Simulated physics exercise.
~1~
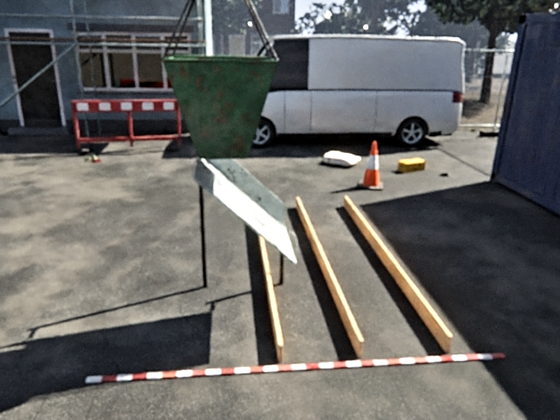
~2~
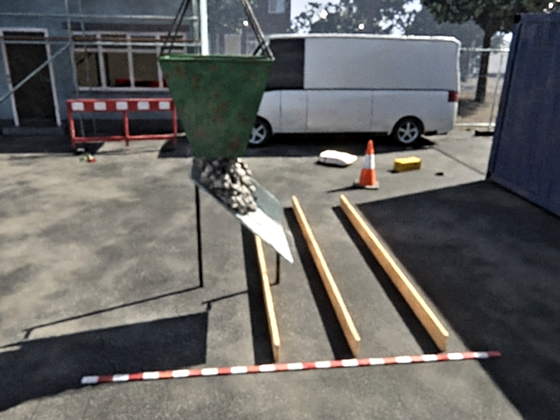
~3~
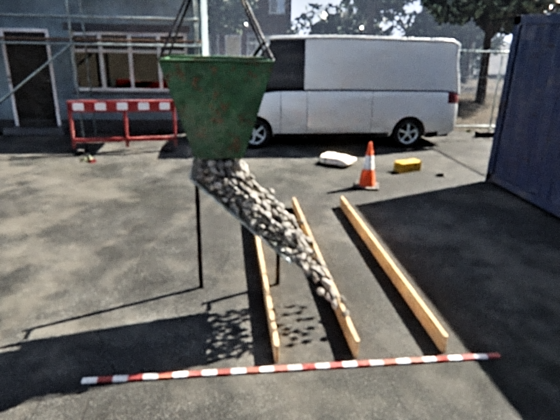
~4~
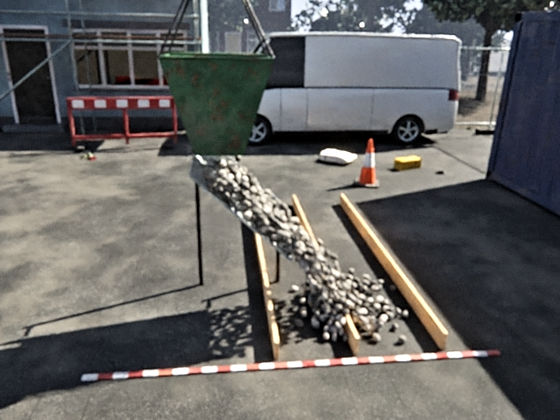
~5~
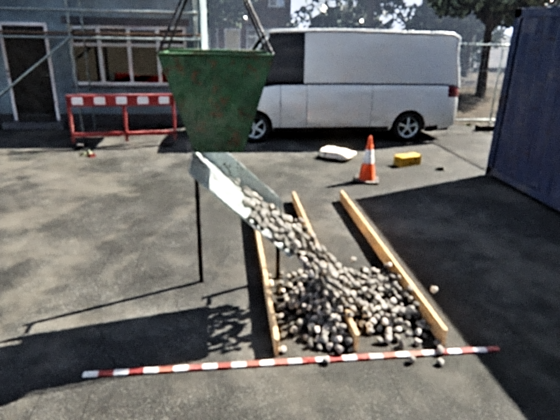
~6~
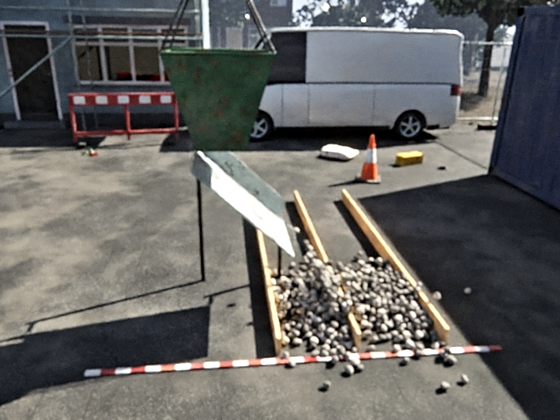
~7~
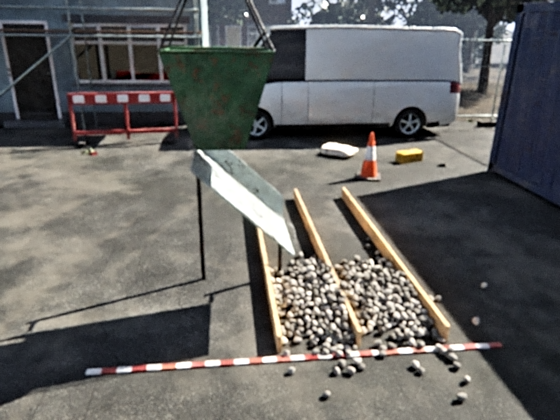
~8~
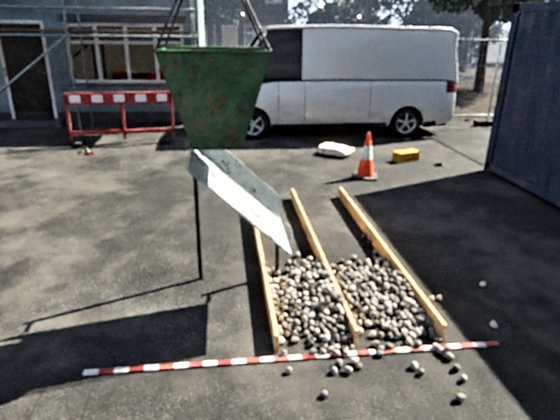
In a sunlit paved yard, seen from the side by a slightly swaying camera, a green hopper hangs above a sloping steel sheet. Three wooden planks mark off two bays to its right, with a red and white striped pole lying in front and a white van, an orange cone and a red barrier behind. Grey stones pour from the hopper, slide down the fixed steel and tumble into the left bay, then the right. The hopper and slide empty, leaving the stones split about evenly between the bays, with a few scattered beyond the pole.
